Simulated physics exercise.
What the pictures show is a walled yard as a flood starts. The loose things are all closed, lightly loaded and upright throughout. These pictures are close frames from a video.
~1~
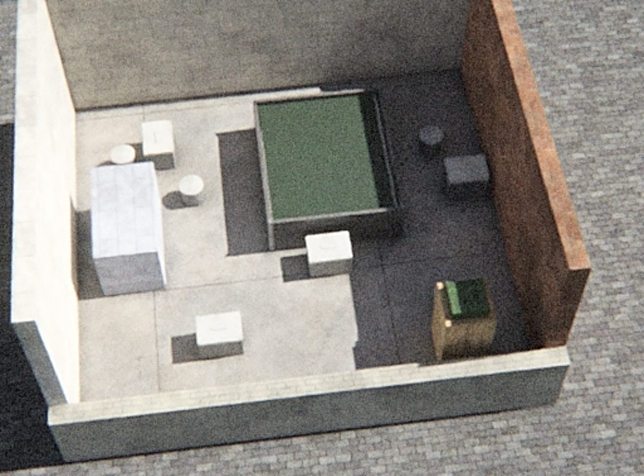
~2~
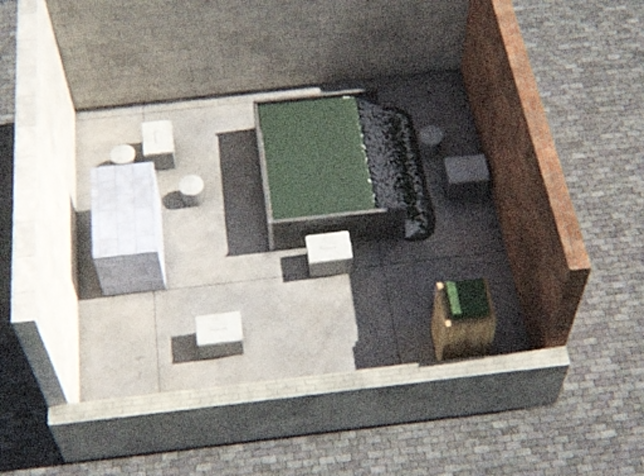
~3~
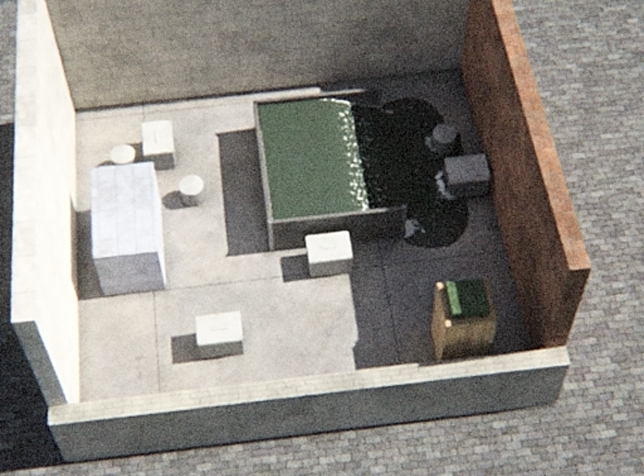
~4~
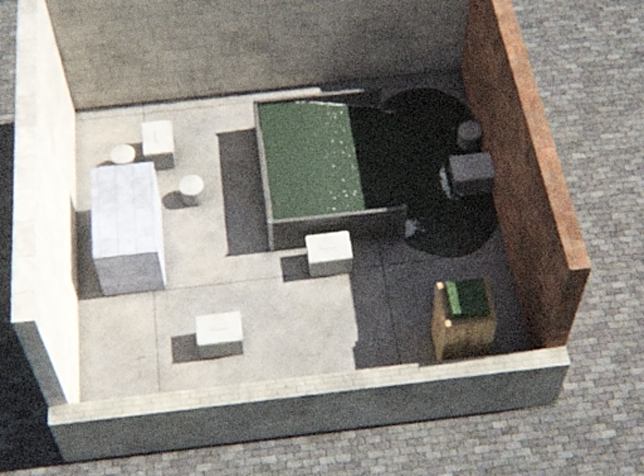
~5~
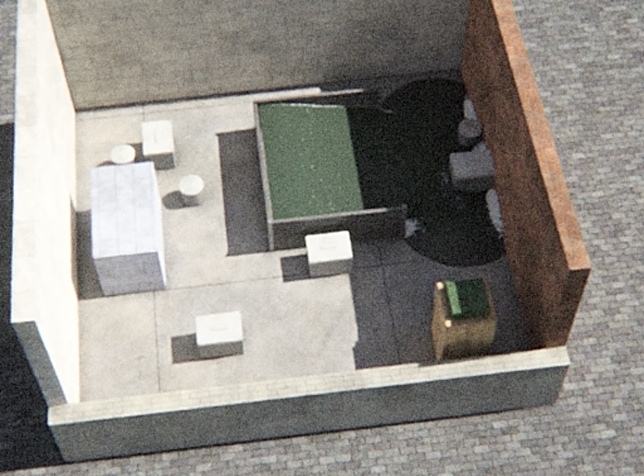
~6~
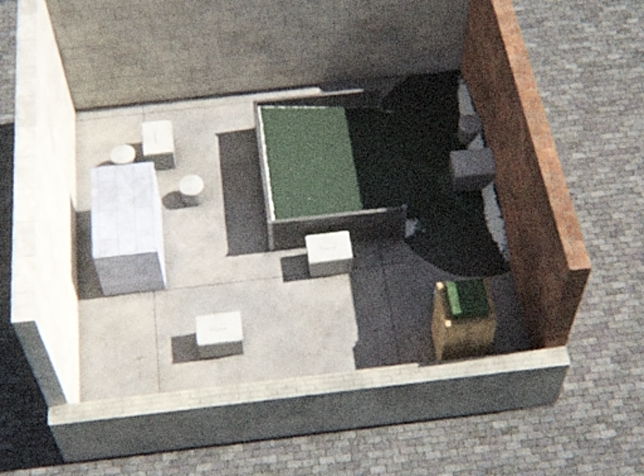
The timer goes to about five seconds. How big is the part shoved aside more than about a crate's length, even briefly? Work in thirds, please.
My answer: Two thirds or above.
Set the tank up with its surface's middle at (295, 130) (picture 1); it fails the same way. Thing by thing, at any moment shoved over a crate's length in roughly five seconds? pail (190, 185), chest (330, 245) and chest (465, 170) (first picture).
Results in order: Never that far / never that far / made it that far.
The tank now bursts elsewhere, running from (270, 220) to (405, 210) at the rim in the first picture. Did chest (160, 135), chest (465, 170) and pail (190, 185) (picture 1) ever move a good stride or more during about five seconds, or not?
Working through them in order, the first not displaced that far, the second gets shoved clear and the last not displaced that far.
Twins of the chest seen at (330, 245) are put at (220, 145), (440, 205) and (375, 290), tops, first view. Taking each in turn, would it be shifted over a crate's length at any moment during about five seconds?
Going by the order given: Stays in place, travels that far, travels that far.
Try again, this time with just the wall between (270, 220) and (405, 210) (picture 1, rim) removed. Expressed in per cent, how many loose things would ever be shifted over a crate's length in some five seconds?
I'd say near 60 %.
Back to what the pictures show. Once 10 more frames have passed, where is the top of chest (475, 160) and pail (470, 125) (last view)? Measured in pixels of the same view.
First top about at (484, 243); second top about at (426, 70).
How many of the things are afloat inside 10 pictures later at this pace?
I count 2.
A moment on, 0 of 8 are well off their spots; 2 afloat.
Next, 3 of 8 are well off their spots; 2 afloat.
Later, 3 of 8 are well off their spots; 2 afloat.
In the end, 6 of 8 are well off their spots, and 6 have been at some point; 3 afloat.
